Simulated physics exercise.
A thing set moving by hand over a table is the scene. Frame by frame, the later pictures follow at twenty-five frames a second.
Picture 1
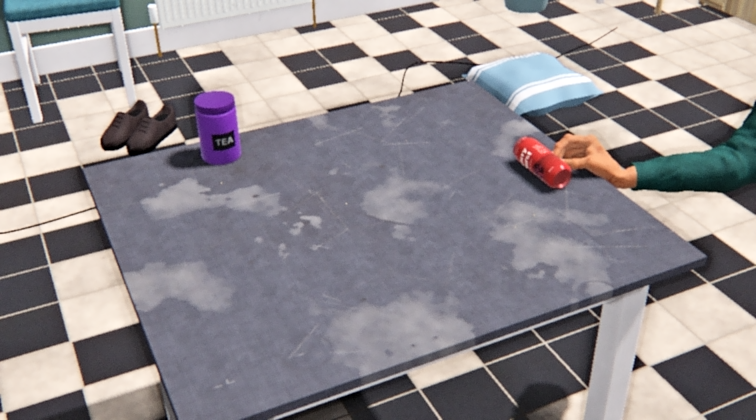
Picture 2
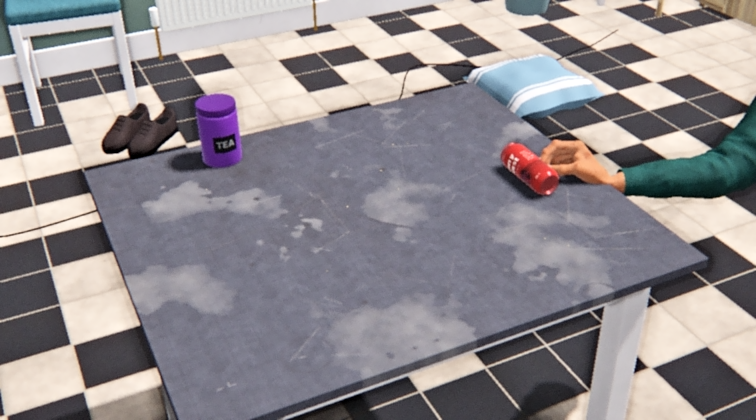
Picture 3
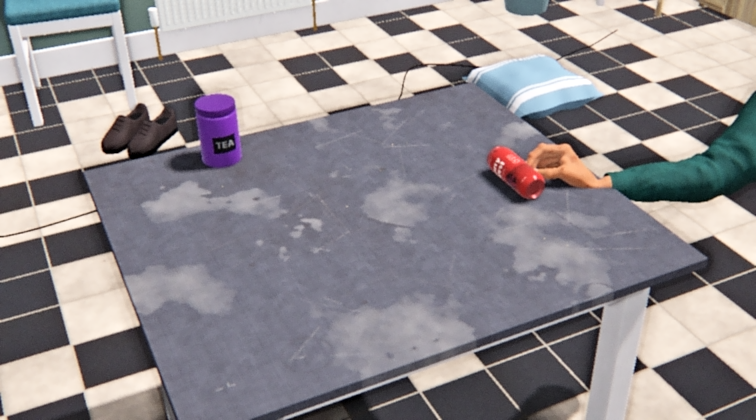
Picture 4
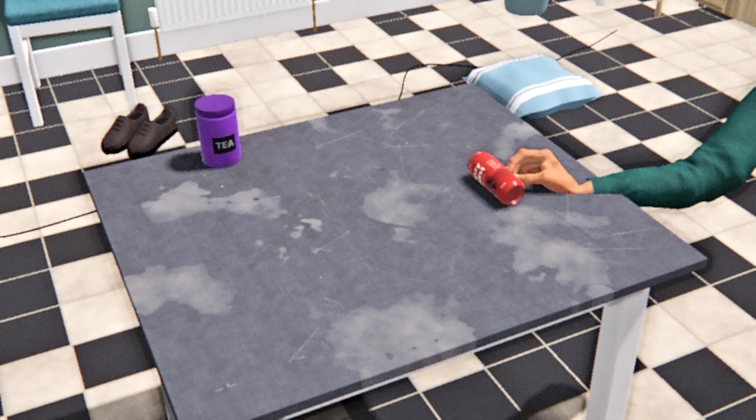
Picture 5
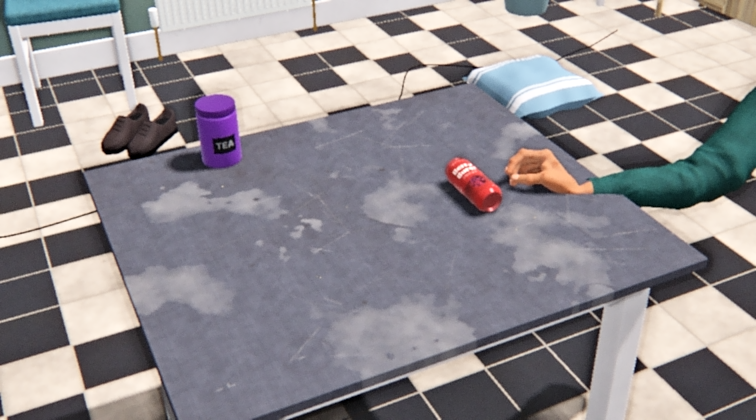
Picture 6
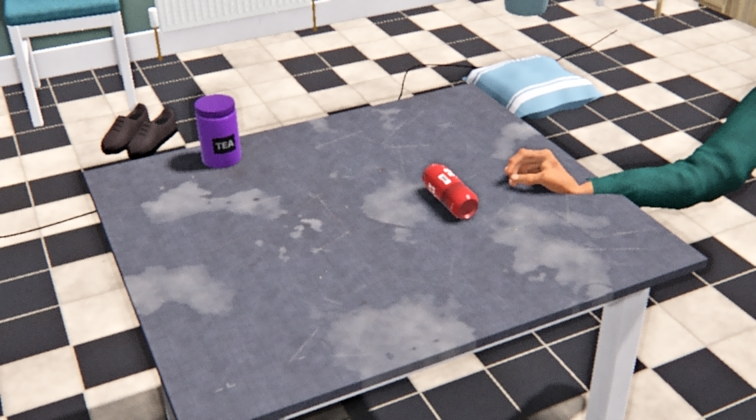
On a worn grey table, a hand pushes a red can left, and it rolls on alone.
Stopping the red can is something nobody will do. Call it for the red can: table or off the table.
Off the table.
Then, 0.30 s on from there, red can shifted well along near (267, 242).
Then, 0.70 s on from there, red can now off the table.
Then, 1.10 s on from there, things are still on the move.
In the end, off the table, red can.
